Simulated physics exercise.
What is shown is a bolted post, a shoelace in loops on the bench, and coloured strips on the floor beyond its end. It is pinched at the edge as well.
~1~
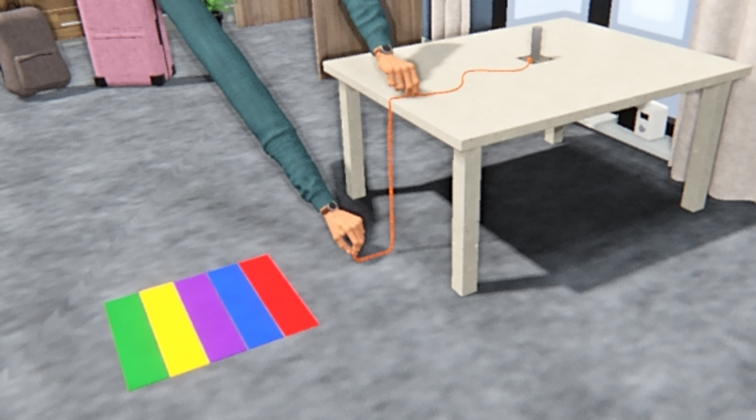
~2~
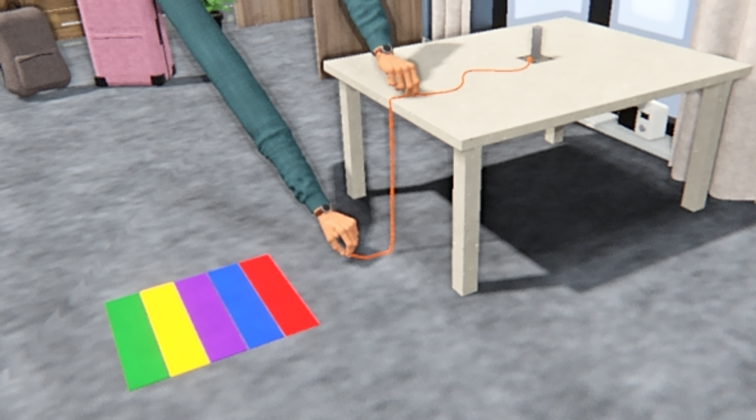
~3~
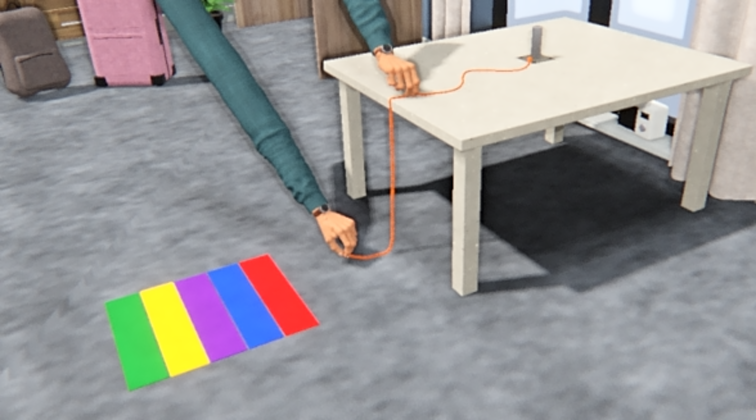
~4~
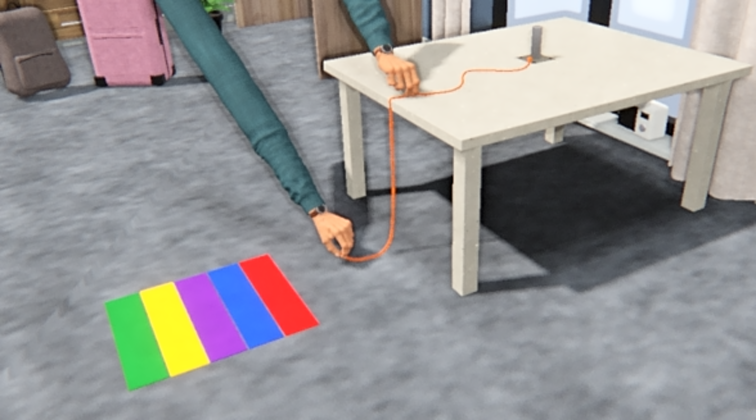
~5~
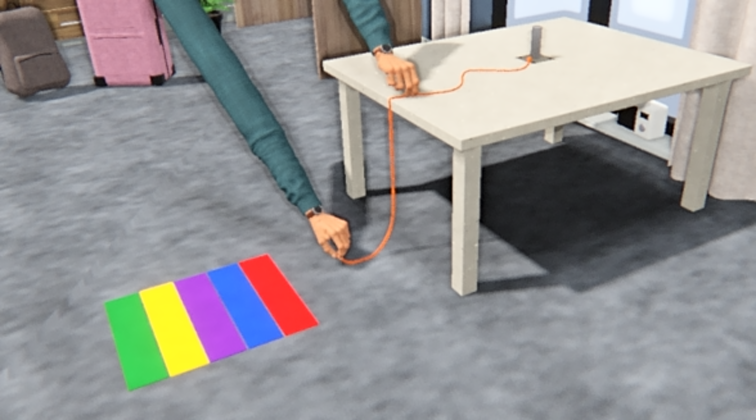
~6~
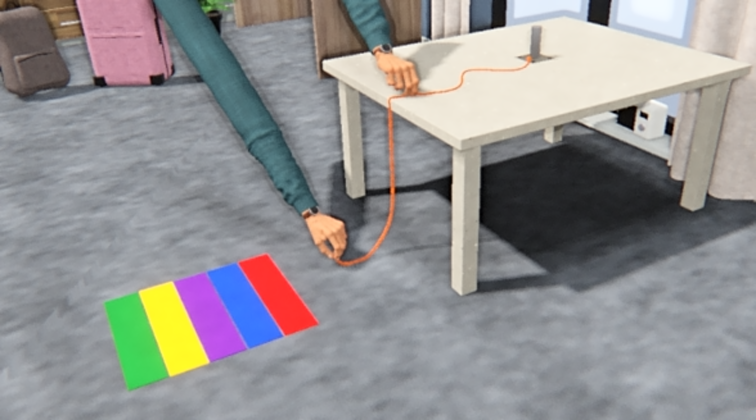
The clip opens on an orange shoelace running in loose curves across a pale table, pinched at the edge by one hand while another holds its hanging end near the floor. The lower hand moves slightly left, toward the coloured strips, and the hanging lace bends into a rounder curve.
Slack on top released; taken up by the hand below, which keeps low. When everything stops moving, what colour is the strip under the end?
The strip under the end is purple.
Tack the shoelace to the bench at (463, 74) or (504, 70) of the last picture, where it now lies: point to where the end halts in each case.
Approximately (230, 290), then (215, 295).
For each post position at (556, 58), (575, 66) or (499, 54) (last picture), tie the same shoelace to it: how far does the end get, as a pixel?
Try by try, around (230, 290), (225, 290) and (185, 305).
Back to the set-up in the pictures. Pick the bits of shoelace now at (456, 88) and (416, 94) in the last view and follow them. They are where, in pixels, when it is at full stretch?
The first finishes about (413, 89) and the second about (378, 108).
Soon after, end near (256, 281); over red.
Then, end near (224, 291); over blue.
At full stretch, end near (203, 298); over purple. It gets as far as the purple strip.
